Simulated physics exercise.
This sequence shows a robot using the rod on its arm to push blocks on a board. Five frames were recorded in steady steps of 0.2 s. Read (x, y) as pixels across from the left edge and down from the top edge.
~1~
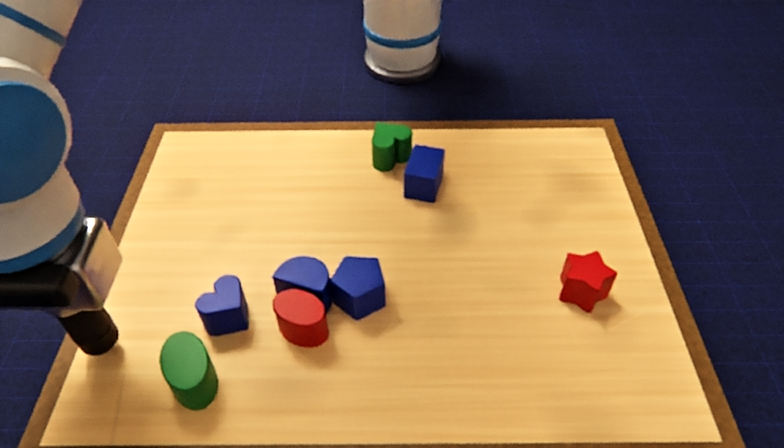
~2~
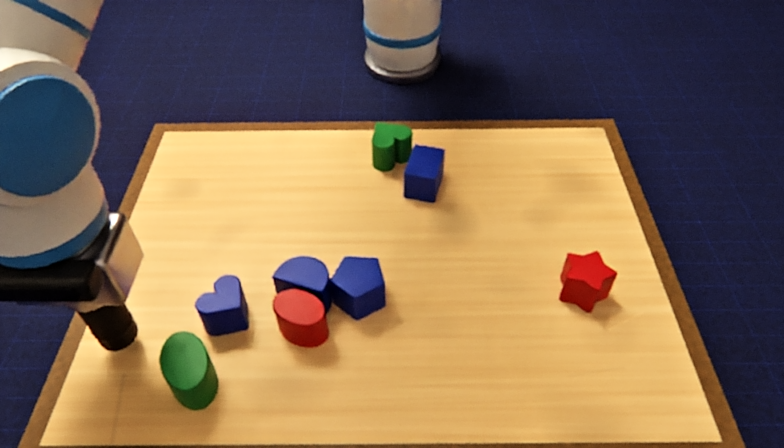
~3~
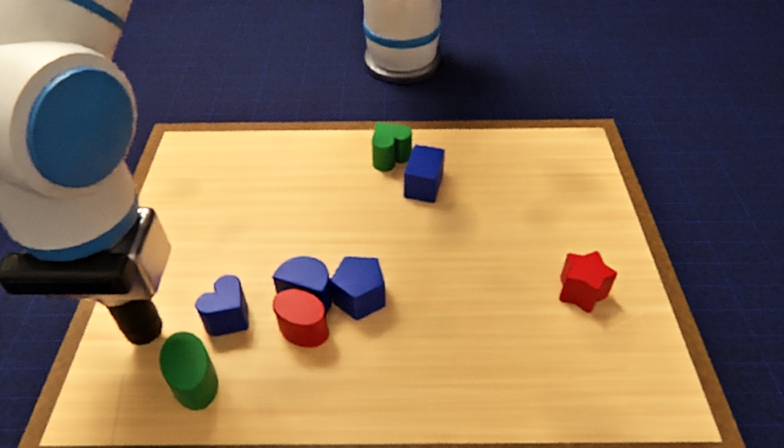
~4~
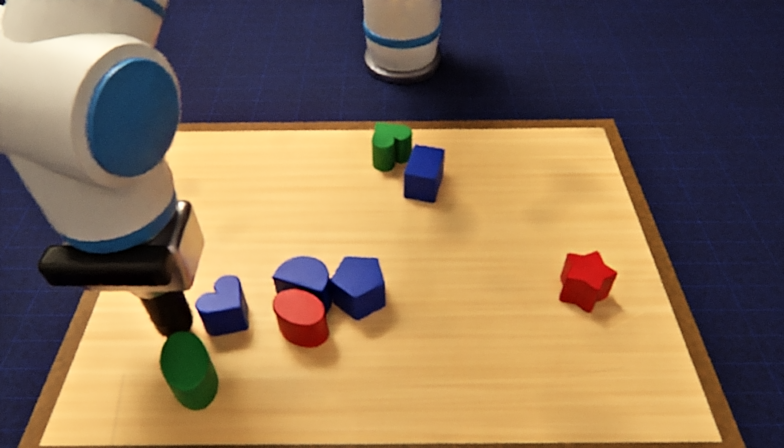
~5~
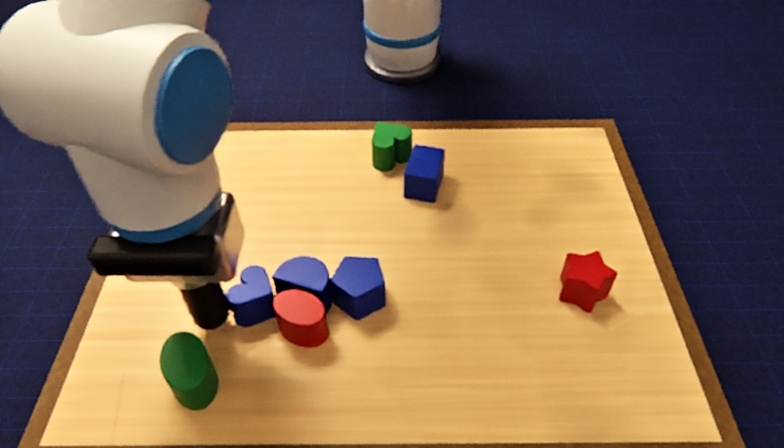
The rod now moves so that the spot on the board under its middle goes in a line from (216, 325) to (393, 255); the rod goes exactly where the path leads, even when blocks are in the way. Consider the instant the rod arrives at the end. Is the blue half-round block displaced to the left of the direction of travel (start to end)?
Short answer: Yes.
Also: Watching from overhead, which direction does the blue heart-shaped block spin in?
I'd predict that, seen from above, the blue heart-shaped block rotates counter-clockwise.
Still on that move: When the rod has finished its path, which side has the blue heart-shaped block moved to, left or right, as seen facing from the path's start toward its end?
Facing from start to end, it shifts left.
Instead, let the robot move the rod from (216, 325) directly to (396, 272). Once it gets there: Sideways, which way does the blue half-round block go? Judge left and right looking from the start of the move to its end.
It moves over to the left.
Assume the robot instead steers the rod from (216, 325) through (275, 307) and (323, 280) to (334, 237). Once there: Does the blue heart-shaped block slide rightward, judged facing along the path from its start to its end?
Short answer: No.
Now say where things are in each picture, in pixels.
In the first picture, tip of the rod (100, 340), middles of tops, blue heart-shaped block (221, 295), red oval (299, 306), blue half-round block (304, 272), blue pentagon (358, 274).
In the second picture, rod (120, 336), nothing pushed.
In the third picture, rod (145, 330), nothing pushed.
In the fourth picture, rod (176, 323), nothing pushed.
In the fifth picture, rod (212, 315), blue heart-shaped block (250, 285), red oval (299, 306), blue half-round block (304, 272), blue pentagon (358, 274).
On the path given first. One third of the way, rod (277, 289); blue heart-shaped block (289, 249), turned 80° anticlockwise; blue half-round block (326, 253), turned 75° clockwise.
Two thirds of the way, rod (336, 266); blue heart-shaped block (300, 238); blue half-round block (356, 230), turned 30° clockwise; blue pentagon (367, 275), turned 20° clockwise.
At the end, rod (393, 245); blue heart-shaped block (300, 238), turned 145° anticlockwise; red oval unmoved; blue half-round block (382, 208), turned 40° anticlockwise; blue pentagon (372, 275), turned 35° clockwise.
